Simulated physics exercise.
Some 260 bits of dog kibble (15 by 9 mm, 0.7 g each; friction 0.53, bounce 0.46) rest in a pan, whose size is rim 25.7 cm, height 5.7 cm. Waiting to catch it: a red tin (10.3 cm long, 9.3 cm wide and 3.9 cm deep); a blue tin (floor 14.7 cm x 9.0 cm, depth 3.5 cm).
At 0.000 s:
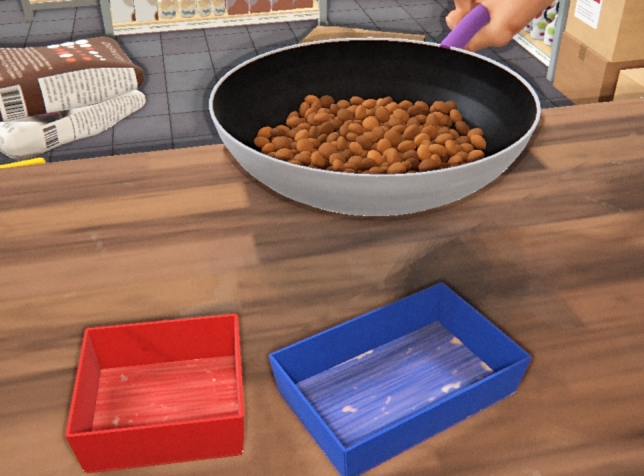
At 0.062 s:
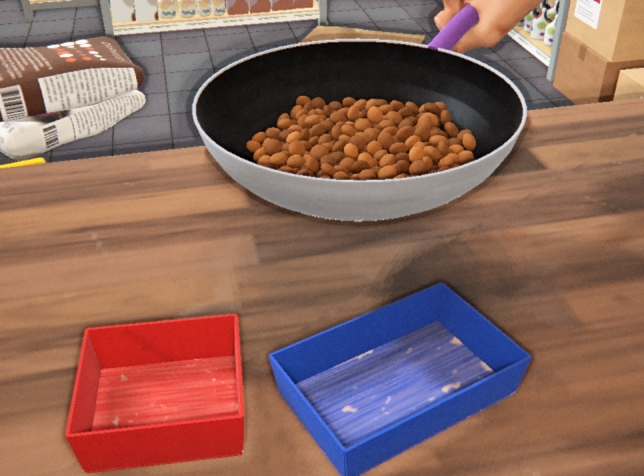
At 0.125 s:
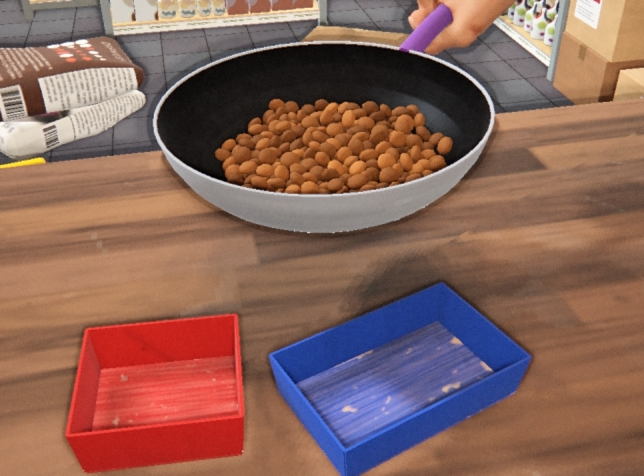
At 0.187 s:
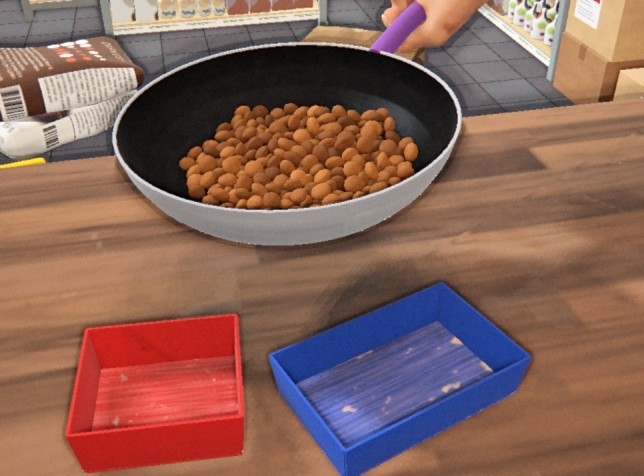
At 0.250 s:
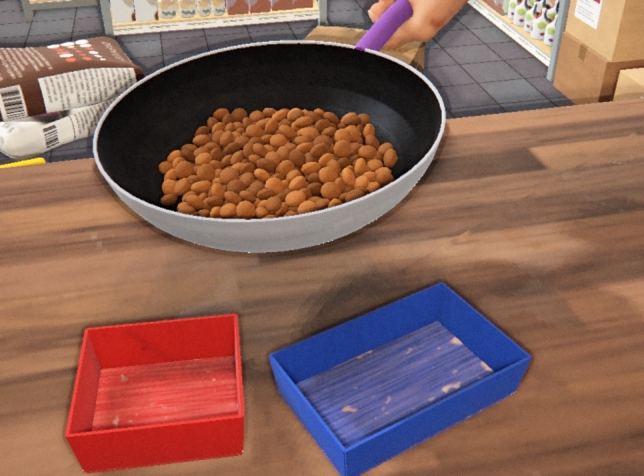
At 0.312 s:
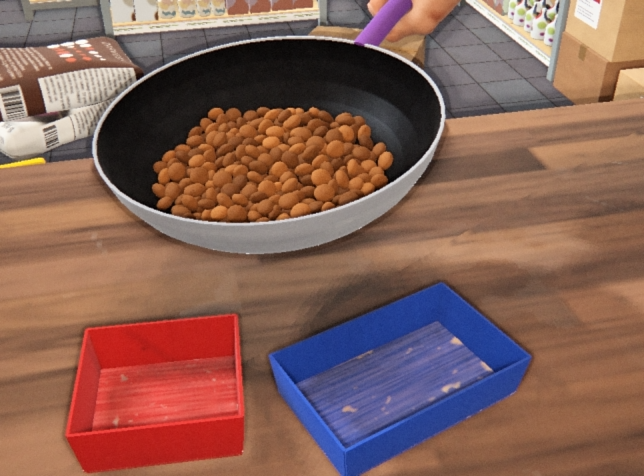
A hand gripping a purple handle moved a dark pan full of brown, nut-like pieces leftward and slightly nearer above a wooden counter, then tilted it slightly, behind a red tin and a blue tin.
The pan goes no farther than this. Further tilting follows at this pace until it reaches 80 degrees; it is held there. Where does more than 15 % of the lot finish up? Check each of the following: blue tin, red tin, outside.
Blue tin: Not more; red tin: More; outside: More.
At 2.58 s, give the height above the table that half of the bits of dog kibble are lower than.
10 centimetres or so.
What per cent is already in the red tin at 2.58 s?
So far, roughly 0 percent has arrived.
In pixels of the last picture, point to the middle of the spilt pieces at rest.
(175, 337), more or less.
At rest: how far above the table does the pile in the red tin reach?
3.5 cm.
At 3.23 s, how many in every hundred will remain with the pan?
Close to 50 per cent of the load.
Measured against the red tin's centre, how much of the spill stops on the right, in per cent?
I'd put it near 60 per cent of the spill.
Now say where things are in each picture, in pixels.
The first picture shows pan at (370, 185); tilt 0 degrees; moved 0.0 cm; lip at (275, 159); top of the load at (369, 104); red tin at (159, 370); blue tin at (400, 356).
The second picture shows pan at (356, 191); tilt 0 degrees; moved 1.4 cm; lip at (256, 165); top of the load at (364, 105).
The third picture shows pan at (326, 205); tilt 2 degrees; moved 4.4 cm; lip at (213, 179); top of the load at (291, 108).
The fourth picture shows pan at (296, 220); tilt 3 degrees; moved 7.4 cm; lip at (168, 195); top of the load at (314, 112).
The fifth picture shows pan at (283, 228); tilt 5 degrees; moved 8.8 cm; low side front left; lip at (147, 204); top of the load at (320, 115).
The sixth picture shows pan at (285, 230); tilt 7 degrees; moved 8.8 cm; low side front left; lip at (146, 208); top of the load at (289, 114); red tin at (159, 370); blue tin at (400, 356). It turns about 25 degrees a second.
After 1.19 s, tilt 31 degrees; pan 100 %; middle of all pieces near (267, 153).
After 1.91 s, tilt 50 degrees; pan 100 %; middle of all pieces near (241, 191).
After 2.58 s, tilt 68 degrees; pan 95 %; middle of all pieces near (230, 223).
Then, at 3.23 s, tilt 80 degrees; outside 30 %, red tin 20 %, pan 50 %; middle of all pieces near (204, 300).
In the end, at 4.7 s, outside 45 %, red tin 25 %, pan 30 %, blue tin 0 %.
